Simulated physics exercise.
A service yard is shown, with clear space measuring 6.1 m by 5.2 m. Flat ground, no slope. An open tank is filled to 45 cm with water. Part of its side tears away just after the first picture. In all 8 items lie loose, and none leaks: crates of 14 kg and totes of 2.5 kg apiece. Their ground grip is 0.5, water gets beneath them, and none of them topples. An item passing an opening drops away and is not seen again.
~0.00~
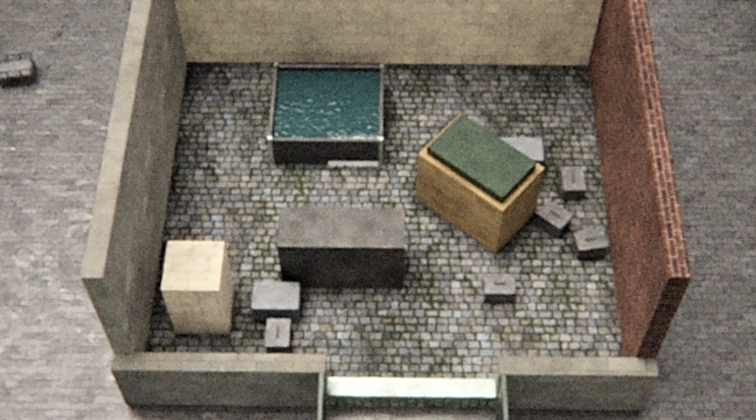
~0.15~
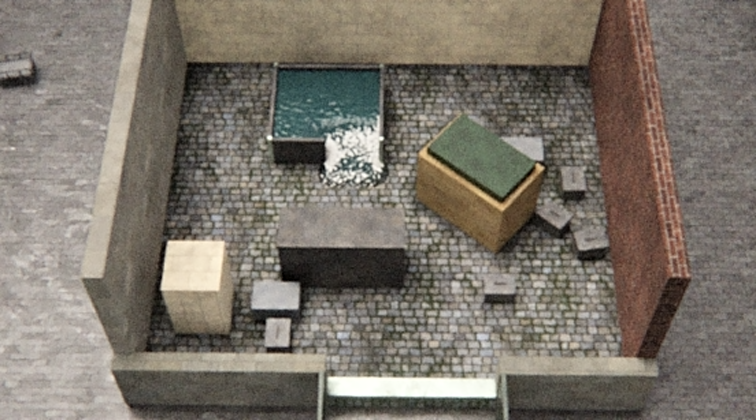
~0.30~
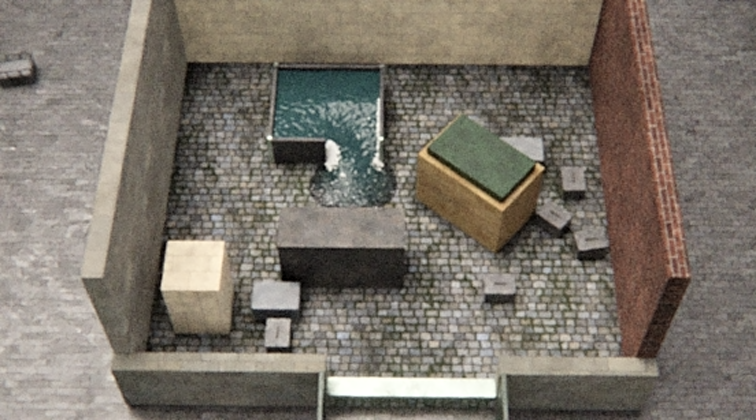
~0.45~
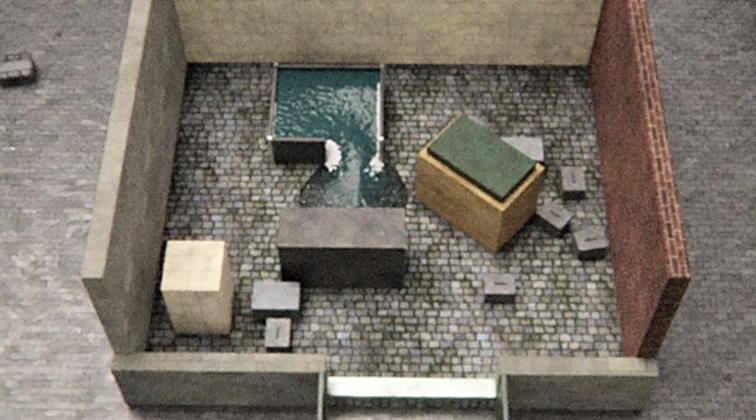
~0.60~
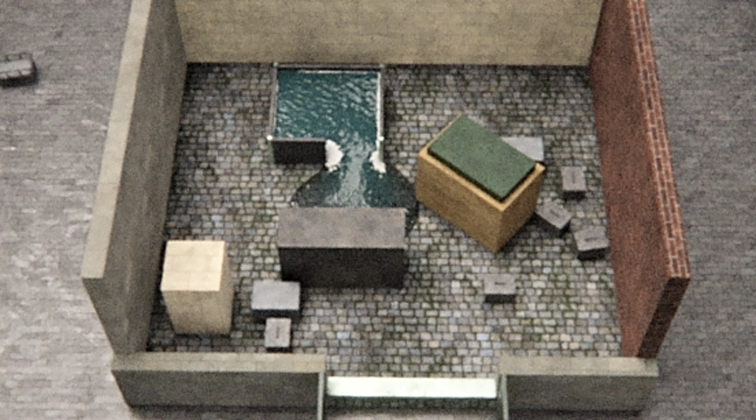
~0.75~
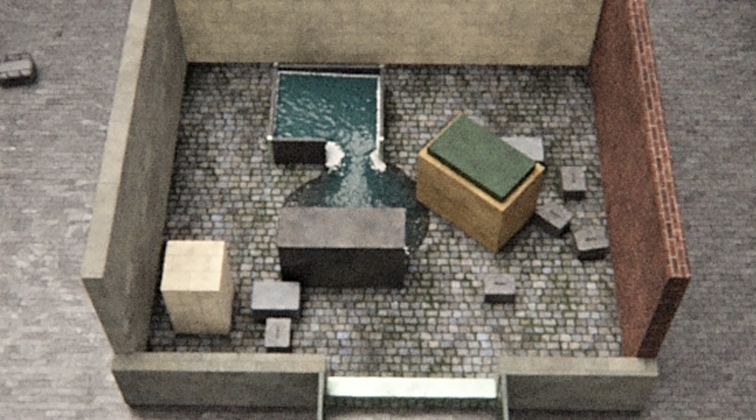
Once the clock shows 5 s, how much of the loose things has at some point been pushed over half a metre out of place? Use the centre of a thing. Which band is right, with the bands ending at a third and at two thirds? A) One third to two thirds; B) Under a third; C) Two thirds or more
B, under a third.
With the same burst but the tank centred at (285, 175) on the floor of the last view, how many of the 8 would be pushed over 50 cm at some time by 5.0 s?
In that case 1 of them.
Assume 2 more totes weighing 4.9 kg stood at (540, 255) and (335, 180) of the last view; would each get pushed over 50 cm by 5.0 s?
Below, above.
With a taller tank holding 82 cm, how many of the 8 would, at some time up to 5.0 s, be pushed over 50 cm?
The answer would then be 5.
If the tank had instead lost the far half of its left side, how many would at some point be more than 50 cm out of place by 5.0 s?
0.
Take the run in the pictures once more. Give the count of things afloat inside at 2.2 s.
I get 0.
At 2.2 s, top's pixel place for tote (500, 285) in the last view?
Somewhere near (536, 318) in the last view.
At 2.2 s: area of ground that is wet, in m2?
Wet area: Approx. 11.5 m2.
After 1.1 s 0 of 8 are over 50 cm from their spots; 0 afloat.
After 2.2 s 1 of 8 are over 50 cm from their spots; 0 afloat.
After 3.5 s 1 of 8 are over 50 cm from their spots; 1 afloat.
After 5.0 s 1 of 8 are over 50 cm from their spots, and 1 have been at some point; 1 afloat.
